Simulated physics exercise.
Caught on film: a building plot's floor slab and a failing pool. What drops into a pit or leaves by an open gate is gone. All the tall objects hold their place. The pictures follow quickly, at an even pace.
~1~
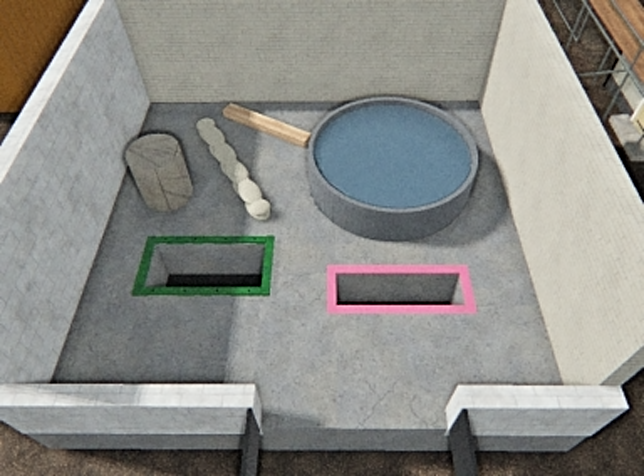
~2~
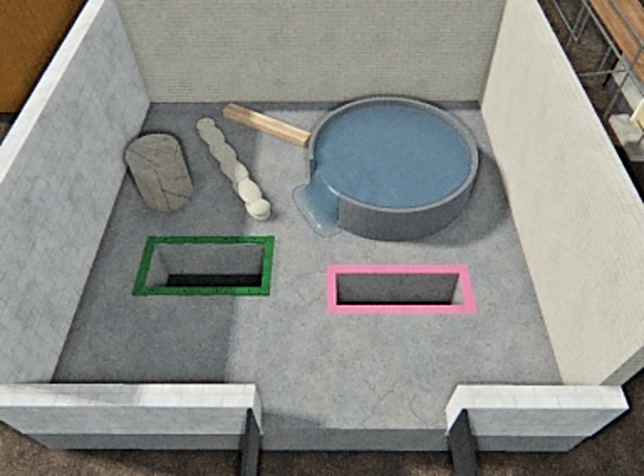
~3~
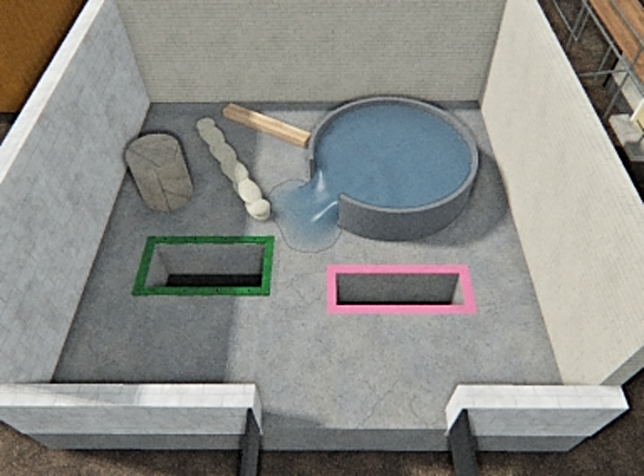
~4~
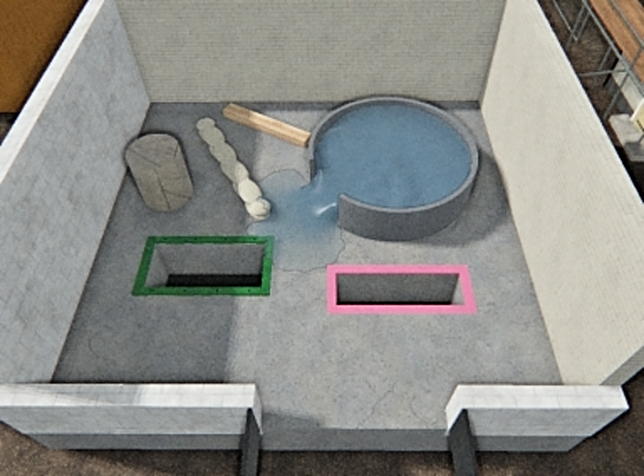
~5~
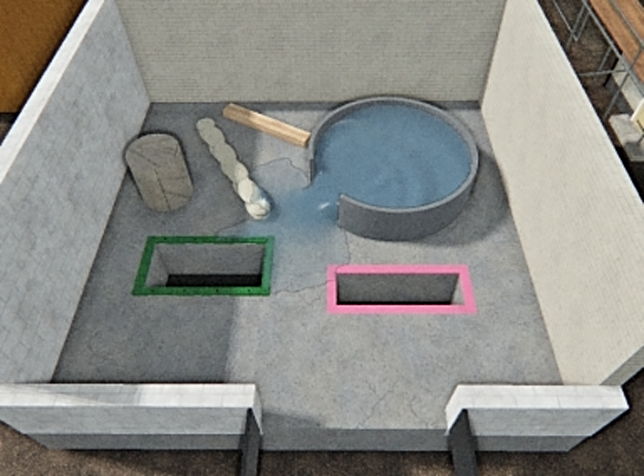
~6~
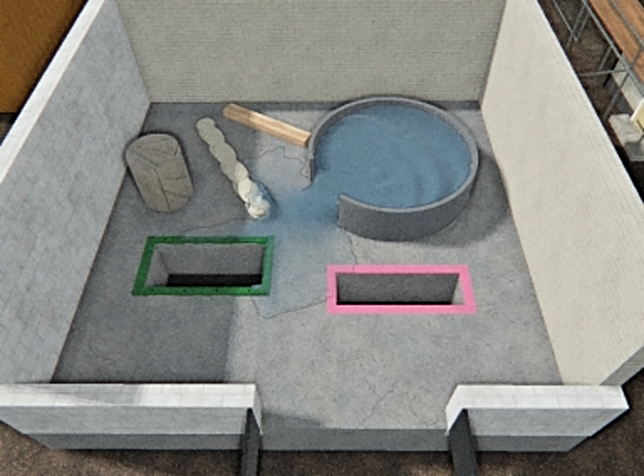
Building plot floor slab with two framed pits, a round pool splitting at its left side and water spreading across the concrete.
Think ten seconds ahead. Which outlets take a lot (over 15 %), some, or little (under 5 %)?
In the end: The gate takes from 5 to 15 %; the pink pit takes less than 5 %; the green pit takes more than 15 %.
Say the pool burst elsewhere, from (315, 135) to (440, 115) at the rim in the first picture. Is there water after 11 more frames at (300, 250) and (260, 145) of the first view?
As listed: No water, flooded.
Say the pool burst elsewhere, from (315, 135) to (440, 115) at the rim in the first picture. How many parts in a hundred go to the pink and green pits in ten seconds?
Per cent: Pink 14, green 4.
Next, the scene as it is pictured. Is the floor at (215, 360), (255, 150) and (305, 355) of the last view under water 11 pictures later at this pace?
One after the other: Under water, wet, awash.
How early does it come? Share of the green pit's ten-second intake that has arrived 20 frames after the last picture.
Roughly 60 per cent.
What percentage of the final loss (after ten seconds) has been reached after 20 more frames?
I make it 50 per cent.
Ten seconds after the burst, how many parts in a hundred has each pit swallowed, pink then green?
Near 0 and 30 in a hundred.
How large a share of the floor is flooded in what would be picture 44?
Close to 55 %.
A moment on, water covers 20 % of the floor; the gate 0 %, the pink pit 0 %, the green pit 5 %.
Next, water covers 35 % of the floor; the gate 0 %, the pink pit 0 %, the green pit 11 %.
Then, water covers 45 % of the floor; the gate 2 %, the pink pit 0 %, the green pit 18 %.
Later, water covers 55 % of the floor; the gate 4 %, the pink pit 0 %, the green pit 25 %.
In the end, water covers 70 % of the floor; the gate 10 %, the pink pit 0 %, the green pit 30 %.
